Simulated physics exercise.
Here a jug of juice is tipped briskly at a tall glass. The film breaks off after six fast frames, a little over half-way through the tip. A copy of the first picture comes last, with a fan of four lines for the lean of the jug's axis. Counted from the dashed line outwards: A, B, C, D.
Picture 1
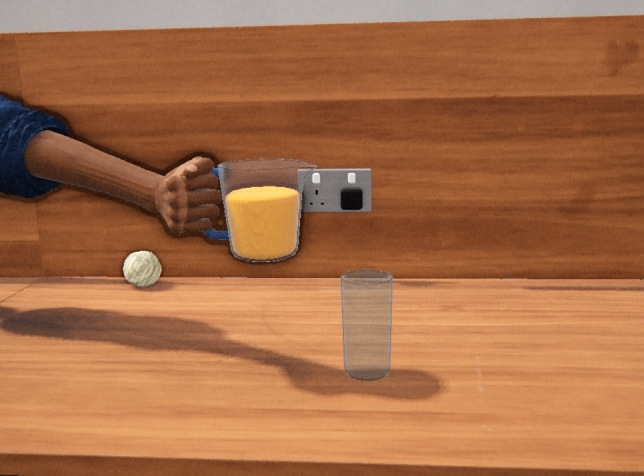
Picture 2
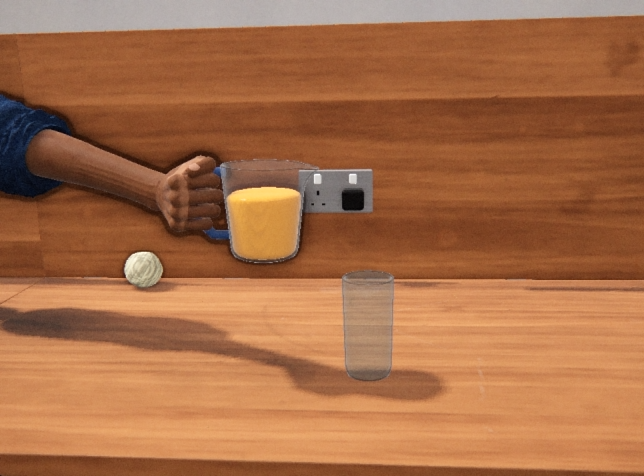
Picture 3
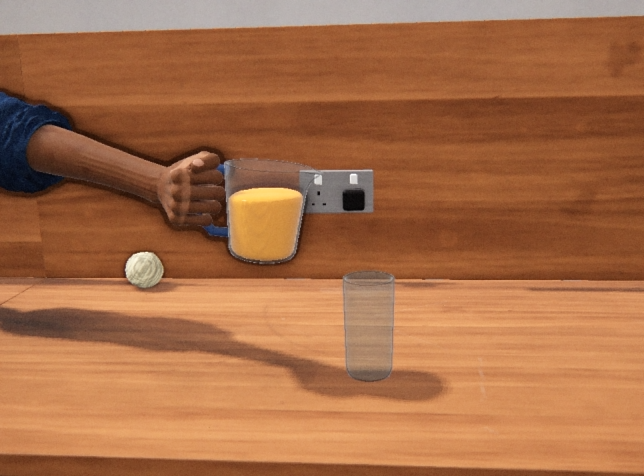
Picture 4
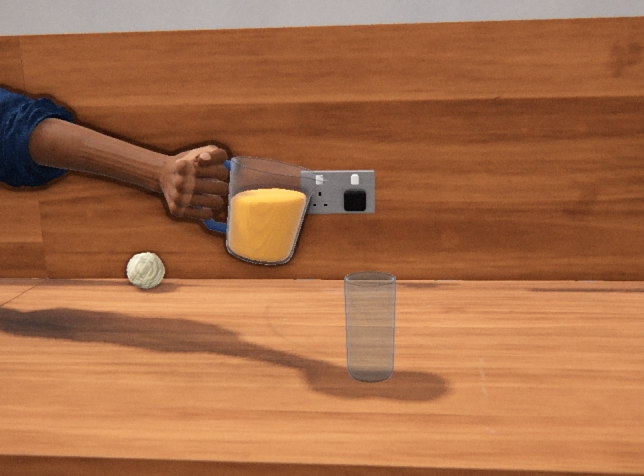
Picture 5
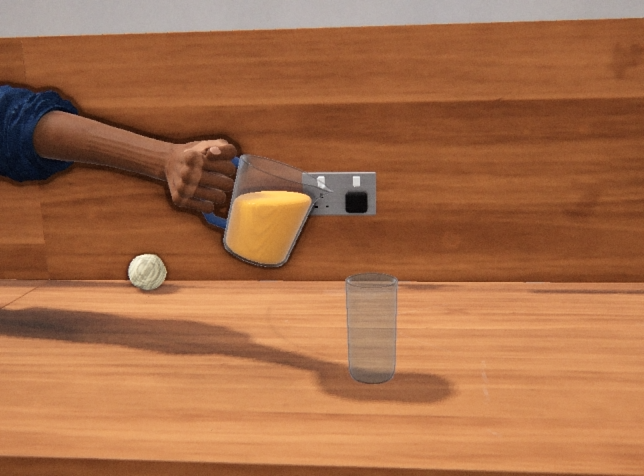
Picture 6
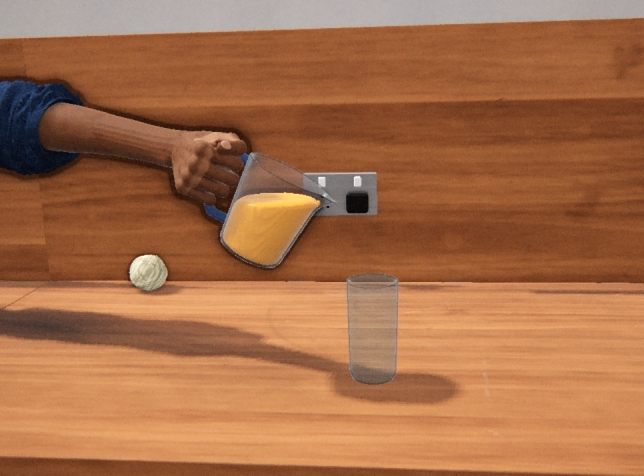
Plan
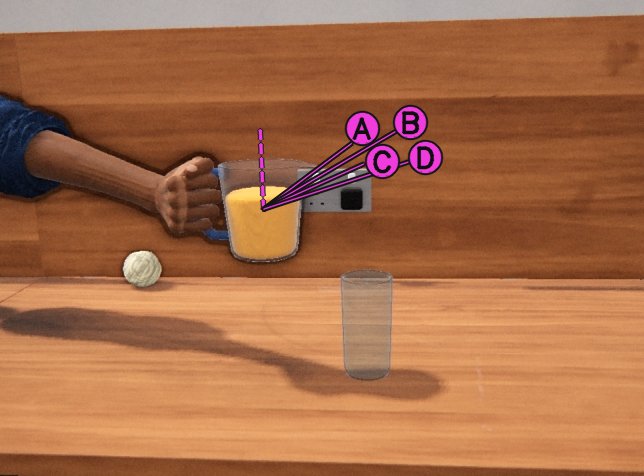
A hand holding a clear jug of orange juice kept it nearly upright at first, then tilted it steadily to the right above an empty tall glass on a wooden surface.
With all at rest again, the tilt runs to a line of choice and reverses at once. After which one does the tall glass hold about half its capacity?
Choose B.
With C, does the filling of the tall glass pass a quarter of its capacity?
Yes, clearly.
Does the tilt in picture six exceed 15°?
Yes.
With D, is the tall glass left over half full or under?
Over.
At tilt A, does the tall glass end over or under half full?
Under half.
On the marked copy, A at (351, 143); B at (395, 131); C at (363, 164); D at (409, 161).
With A, the tall glass ends with about 34 % of what it can hold.
With B, the tall glass ends with about 50 % of what it can hold.
With C, the tall glass ends with about 67 % of what it can hold.
With D, the tall glass ends with about 81 % of what it can hold.
